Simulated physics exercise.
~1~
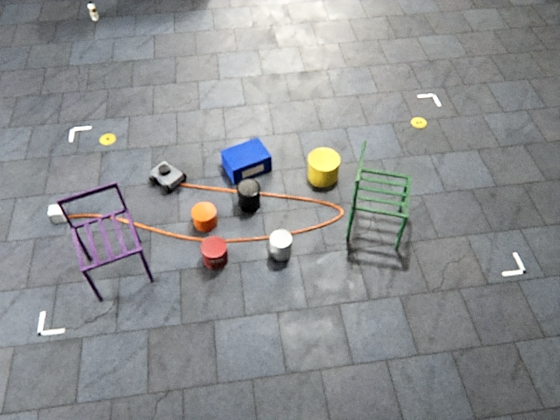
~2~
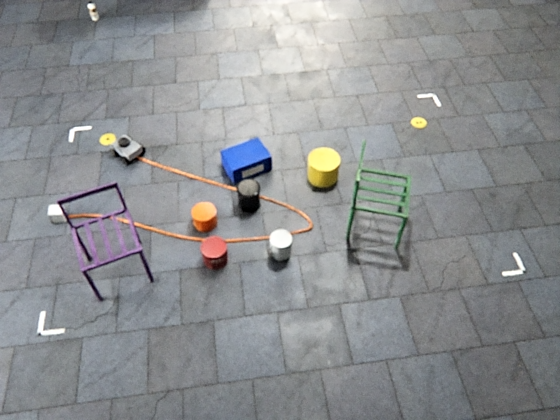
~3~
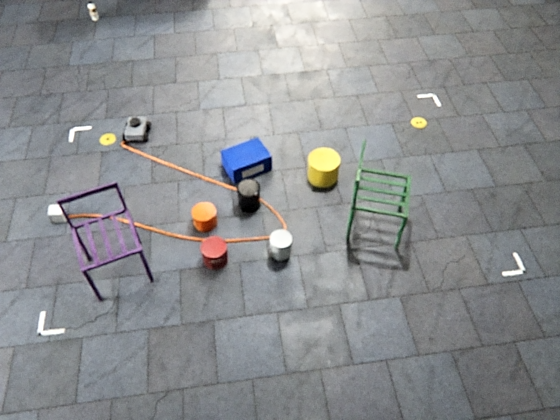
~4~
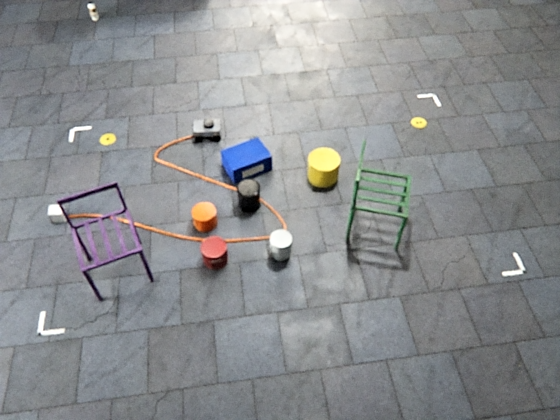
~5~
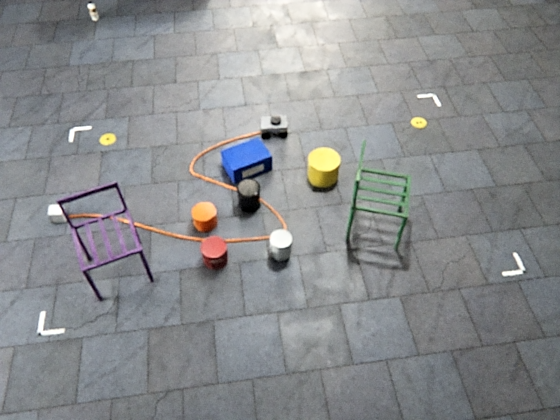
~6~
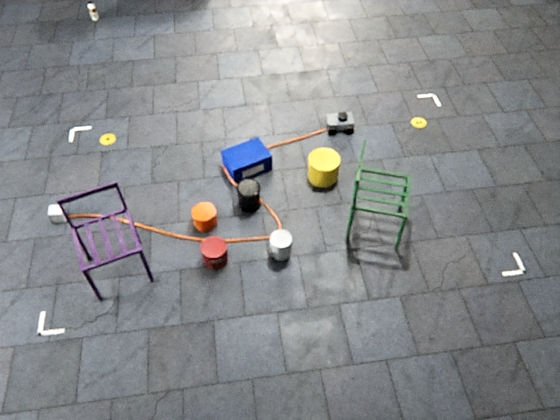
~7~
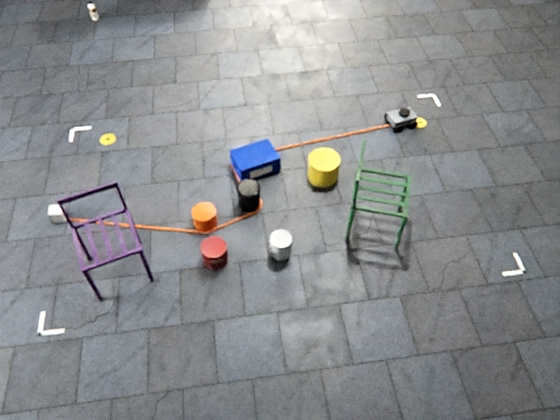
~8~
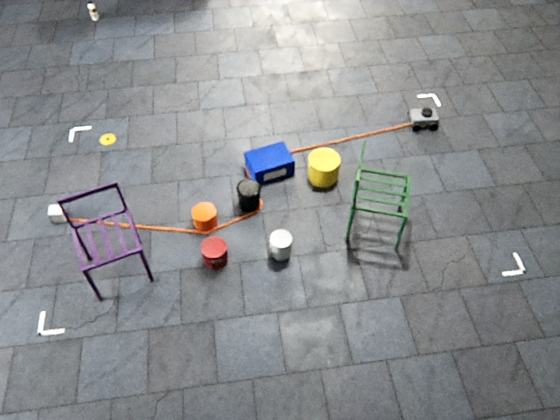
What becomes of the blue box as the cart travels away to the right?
It stays put for most of the clip, then slides a short way to the right as the orange cord draws tight against it.
